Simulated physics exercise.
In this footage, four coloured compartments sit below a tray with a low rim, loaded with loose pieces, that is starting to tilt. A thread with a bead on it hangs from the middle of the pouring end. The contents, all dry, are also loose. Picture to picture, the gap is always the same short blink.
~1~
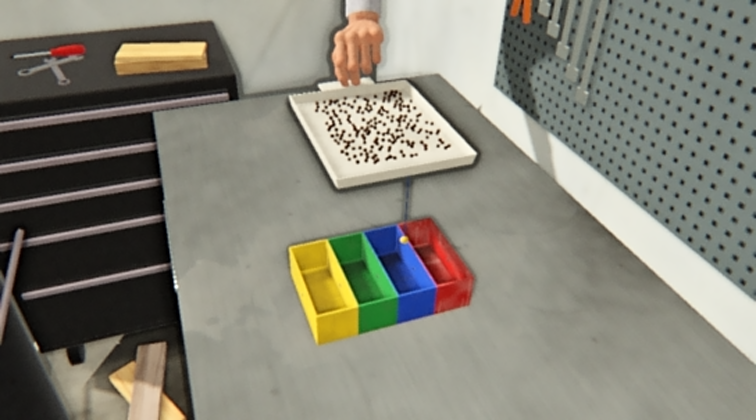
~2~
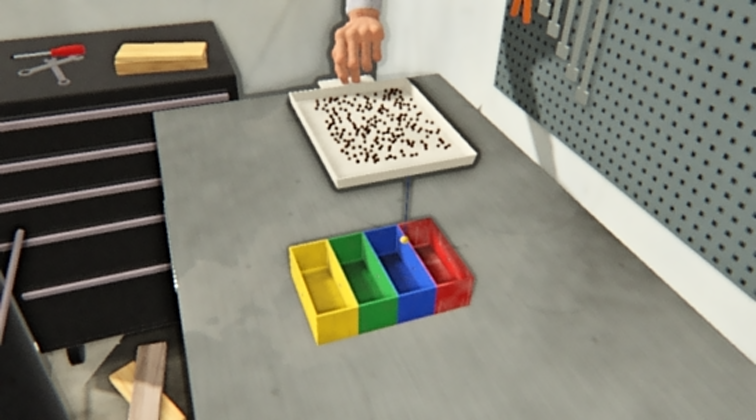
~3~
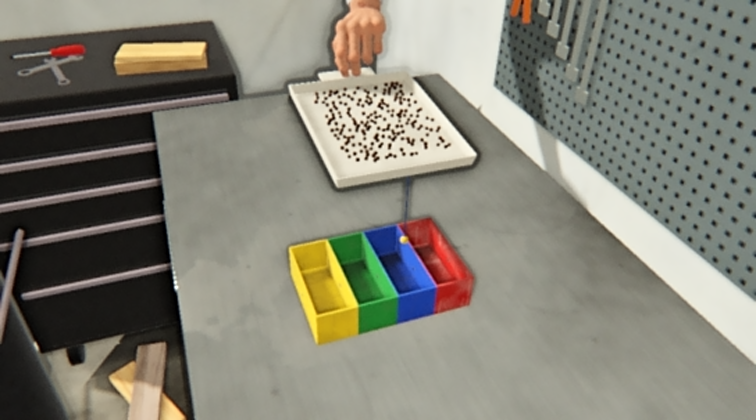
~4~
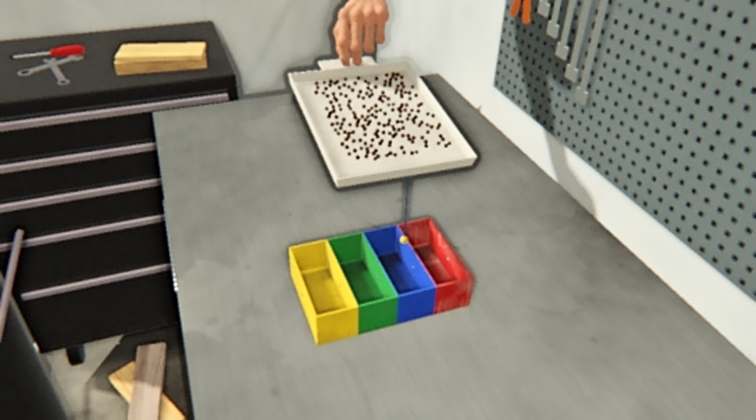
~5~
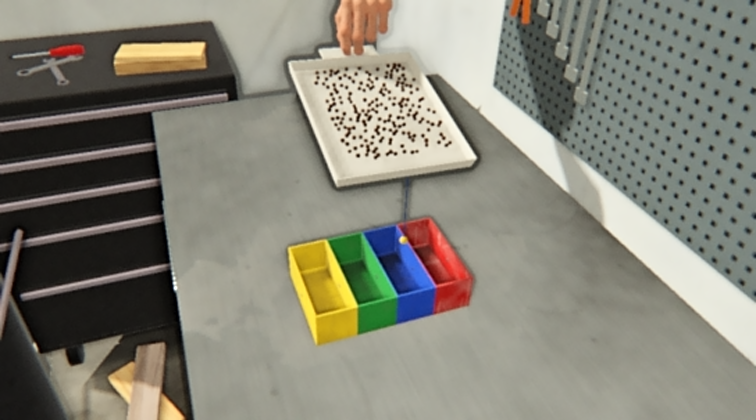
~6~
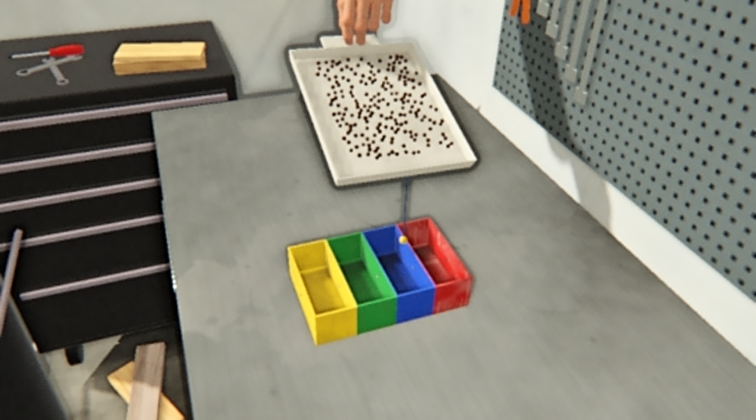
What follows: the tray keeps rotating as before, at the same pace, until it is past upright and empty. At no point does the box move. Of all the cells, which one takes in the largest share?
The largest share goes to the red cell.
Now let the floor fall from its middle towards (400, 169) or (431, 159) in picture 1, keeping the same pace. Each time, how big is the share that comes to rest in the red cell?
I'd say some 30 in a hundred at first, then 10 in a hundred.
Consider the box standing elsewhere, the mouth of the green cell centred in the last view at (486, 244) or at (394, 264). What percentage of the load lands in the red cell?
You'd get 0 in a hundred first and 40 in a hundred after that.
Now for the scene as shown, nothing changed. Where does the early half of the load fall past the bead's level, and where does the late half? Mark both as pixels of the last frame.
(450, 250) first, (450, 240) later.
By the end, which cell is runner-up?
Second best is blue.
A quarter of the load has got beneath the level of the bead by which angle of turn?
Near 105 degrees.
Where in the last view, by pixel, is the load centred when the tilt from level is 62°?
About (432, 165).
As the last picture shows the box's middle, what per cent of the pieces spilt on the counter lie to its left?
I reckon around 0 per cent.
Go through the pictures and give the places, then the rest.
The first picture shows corners of the pouring end at (338, 178) and (473, 153), level; middle of the load at (375, 128), allspice berries; bead on its thread at (405, 240); yellow cell at (337, 323); green cell at (378, 313); blue cell at (417, 303); red cell at (454, 293).
The second picture shows corners of the pouring end at (338, 178) and (473, 153), level; middle of the load at (375, 127).
The third picture shows corners of the pouring end at (338, 177) and (474, 154), tipped barely, lowest at the right corner; middle of the load at (375, 123).
The fourth picture shows corners of the pouring end at (339, 177) and (474, 156), tipped a little, lowest at the right corner; middle of the load at (376, 117).
The fifth picture shows corners of the pouring end at (339, 177) and (474, 157), tipped a little, lowest at the right corner; middle of the load at (376, 112).
The sixth picture shows corners of the pouring end at (339, 177) and (473, 159), tipped clearly, lowest at the right corner; middle of the load at (378, 108); yellow cell at (336, 323); green cell at (377, 313); blue cell at (415, 303); red cell at (453, 293).
Soon after the last picture, tray tipped steeply; most on the tray; a stray few in the red cell; a small part falling or outside the box.
A little later, tray tipped past a quarter turn; most on the tray; a small part in the red cell; a stray few in the blue cell; a stray few in the green cell; a small part falling or outside the box.
Later still, tray tipped past a quarter turn; about a third in the red cell; about a quarter in the blue cell; a stray few in the green cell; a stray few in the yellow cell; about a third falling or outside the box.
At rest, tray tipped past a quarter turn; about a third in the red cell; about a quarter in the blue cell; a stray few in the green cell; a stray few in the yellow cell; about a third outside the box.
